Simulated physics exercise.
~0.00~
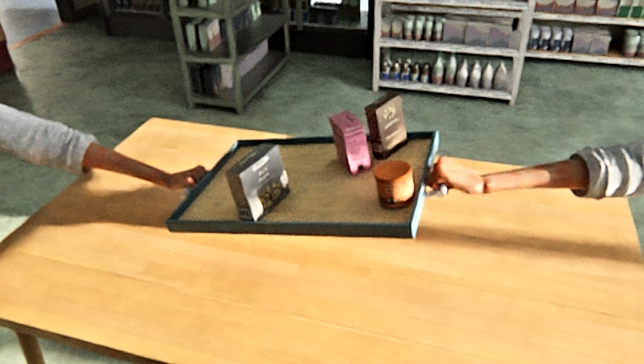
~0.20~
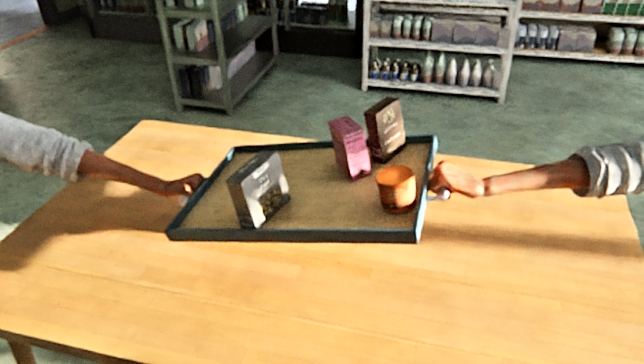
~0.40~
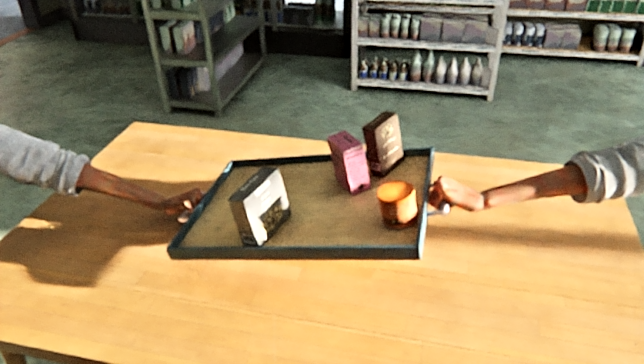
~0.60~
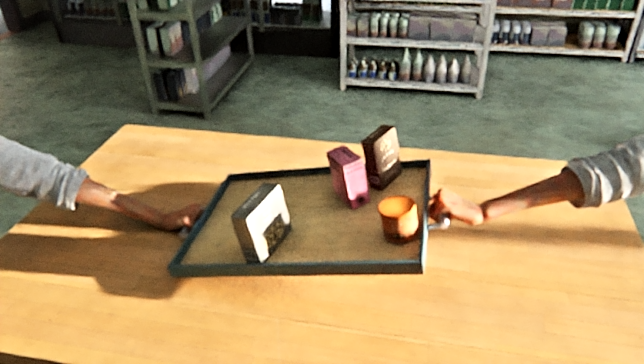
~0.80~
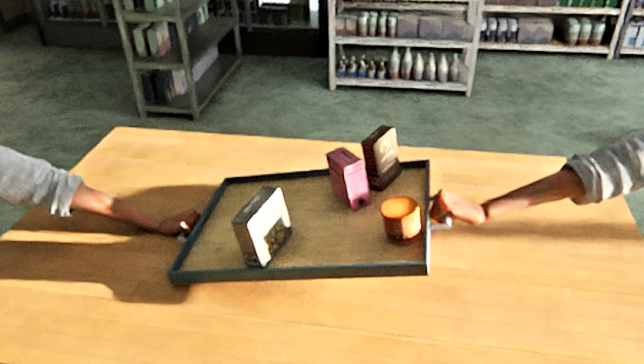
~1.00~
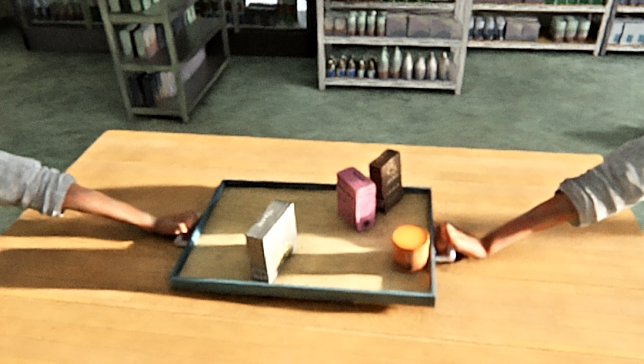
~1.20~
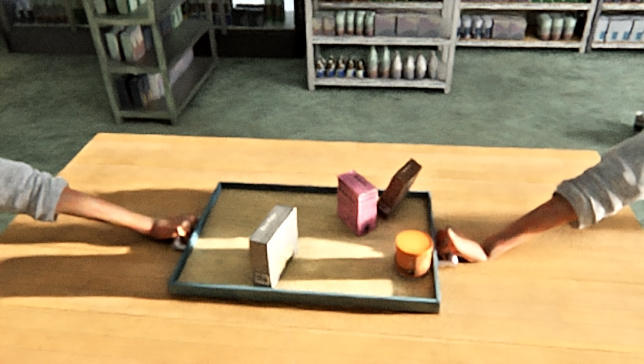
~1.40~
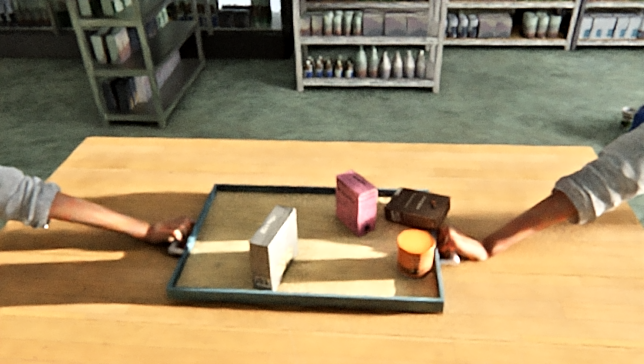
Shop table, two hands lowering a tilted tray of packets and an orange tin, the brown packet toppling onto its side.
